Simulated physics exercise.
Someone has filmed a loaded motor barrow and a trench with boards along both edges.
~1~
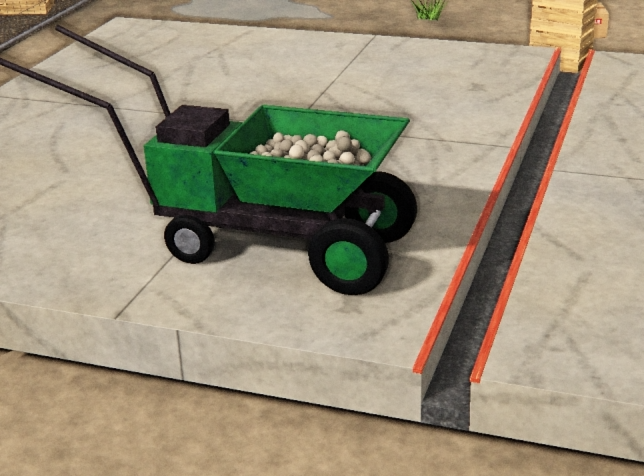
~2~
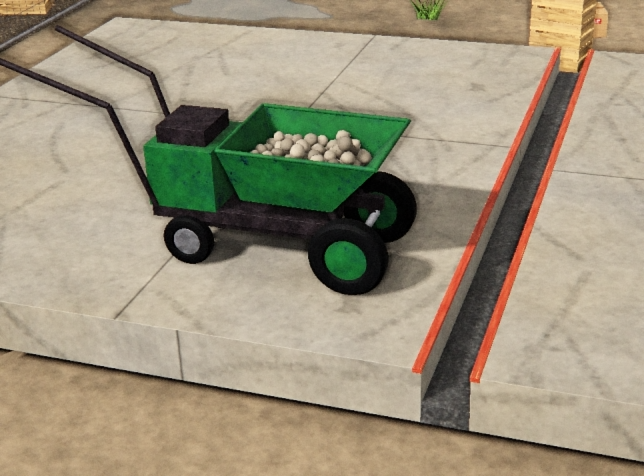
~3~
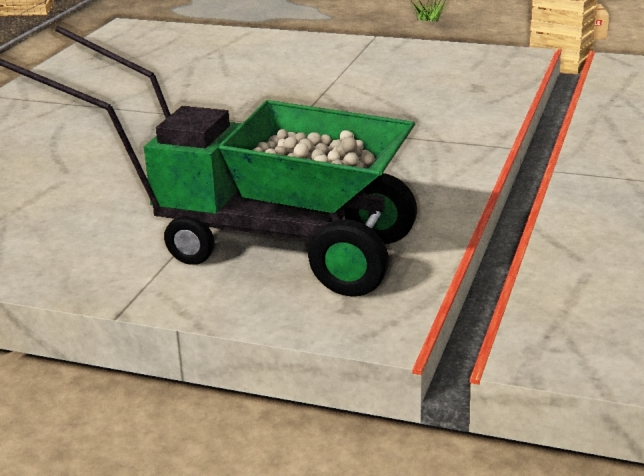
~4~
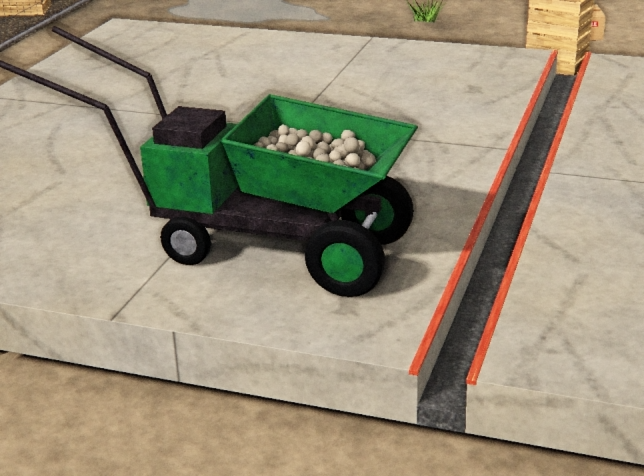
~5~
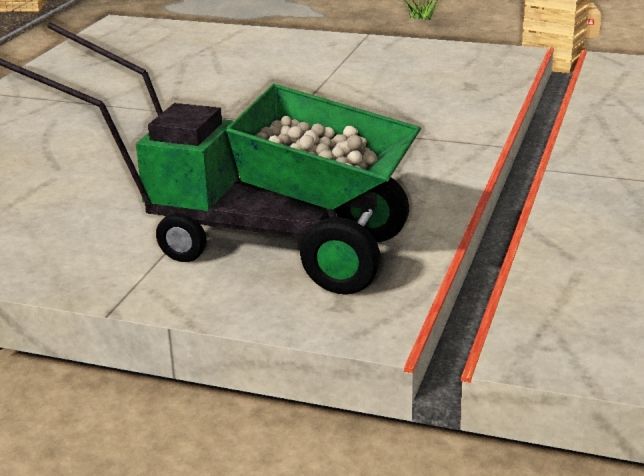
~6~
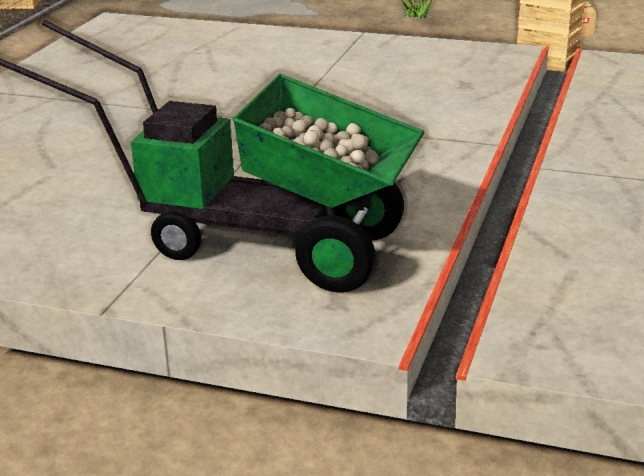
At the start, a green motor barrow loaded with rounded pebbles stands on a concrete slab, its skip level, left of a narrow trench with orange-edged sides. The skip then tilts gradually, its back end rising and its front lip dipping slightly toward the trench, while the pebbles stay heaped inside.
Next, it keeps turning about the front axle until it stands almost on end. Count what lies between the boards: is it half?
In the trench: Over half.
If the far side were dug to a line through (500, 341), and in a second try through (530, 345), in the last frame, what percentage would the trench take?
First some 100, then 100 per cent.
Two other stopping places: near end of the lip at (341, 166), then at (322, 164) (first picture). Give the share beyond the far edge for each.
The first gives 0 %, the second 0 %.
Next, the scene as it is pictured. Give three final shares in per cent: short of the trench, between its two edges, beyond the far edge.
About: Short 0, between 75, beyond 25 per cent.
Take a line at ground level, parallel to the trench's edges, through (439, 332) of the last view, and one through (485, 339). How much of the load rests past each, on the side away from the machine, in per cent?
Near 80 % and 20 %.
Soon, skip tipped steeply; all in the skip.
A while on, skip tipped steeply; nearly all in the skip; a stray few in or heaped over the trench; a stray few beyond it; a stray few falling.
Towards the end, skip tipped right over; a small part in the skip; a stray few short of the trench; about two thirds in or heaped over the trench; about a quarter beyond it.
Finally, skip tipped right over; a stray few short of the trench; most in or heaped over the trench; about a quarter beyond it.
